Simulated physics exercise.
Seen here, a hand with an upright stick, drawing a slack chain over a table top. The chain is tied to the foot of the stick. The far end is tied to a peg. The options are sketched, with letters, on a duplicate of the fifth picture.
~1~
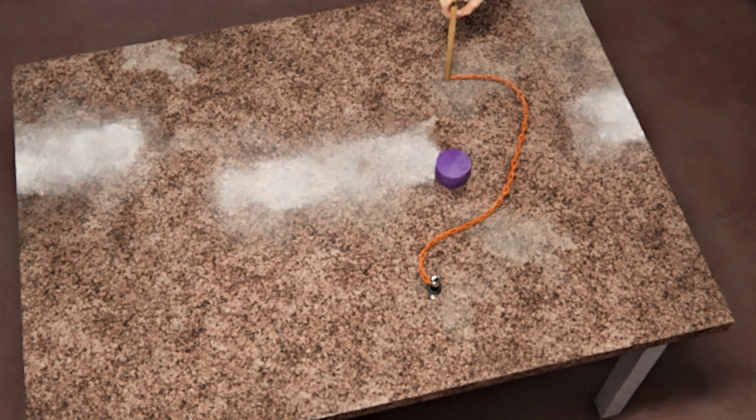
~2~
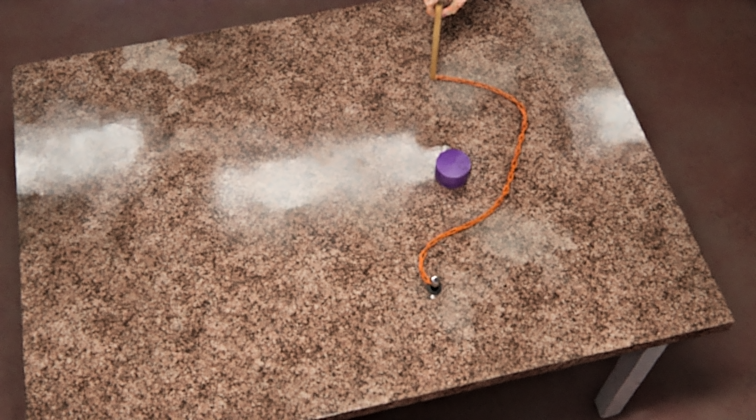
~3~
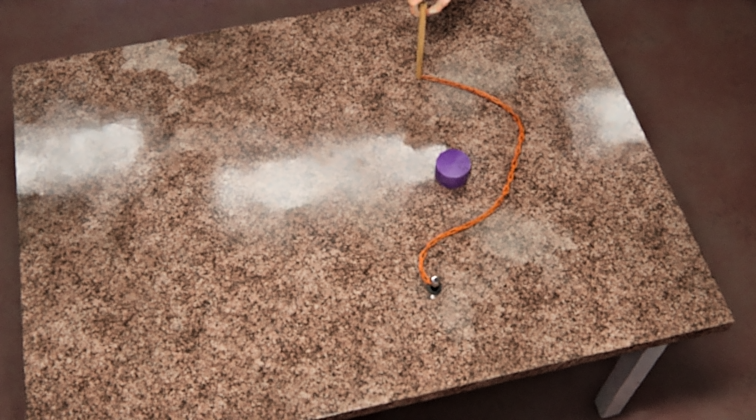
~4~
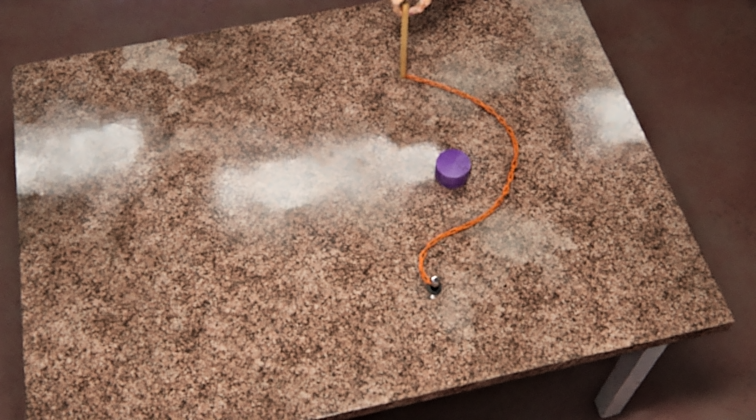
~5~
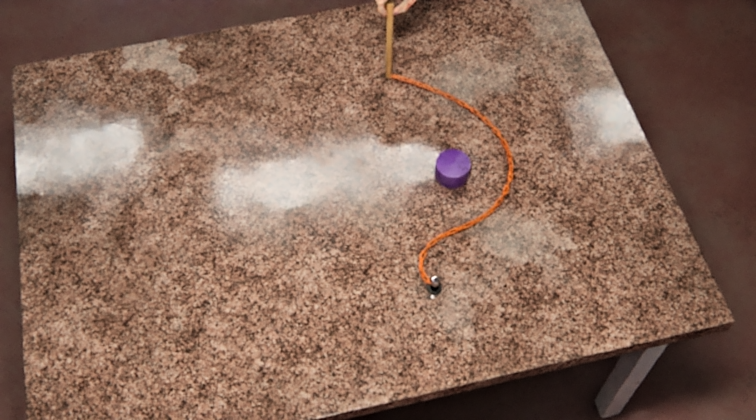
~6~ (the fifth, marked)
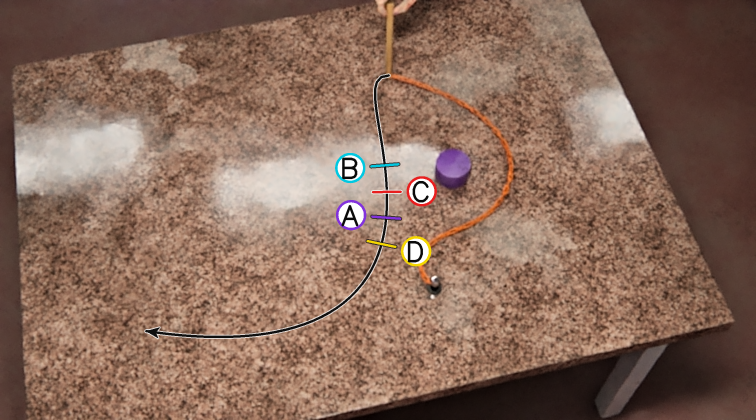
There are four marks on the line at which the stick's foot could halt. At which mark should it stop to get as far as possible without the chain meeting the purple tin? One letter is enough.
A.
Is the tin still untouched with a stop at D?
No.
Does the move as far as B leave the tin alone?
Yes.
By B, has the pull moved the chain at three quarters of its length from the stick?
No.
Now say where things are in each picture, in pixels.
In the first frame, purple tin (452, 169); peg (435, 284).
In the second frame, purple tin (452, 169); peg (435, 284).
In the third frame, purple tin (452, 169); peg (435, 284).
In the fourth frame, purple tin (452, 169); peg (435, 284).
In the fifth frame, purple tin (452, 169); peg (435, 284).
On the marked copy, A at (386, 218); B at (385, 165); C at (387, 192); D at (382, 244); the route from (389, 76) via (375, 263) to (146, 331).
Taking A. A third of the way, foot of the stick (378, 119), middle of the chain (506, 169).
Two thirds of the way, foot of the stick (385, 171), middle of the chain (506, 169).
When it is over, foot of the stick (386, 218), middle of the chain (506, 169); nothing has been touched.
As for the rest, B is safe but short; C is safe but short; D brings the chain against the tin.
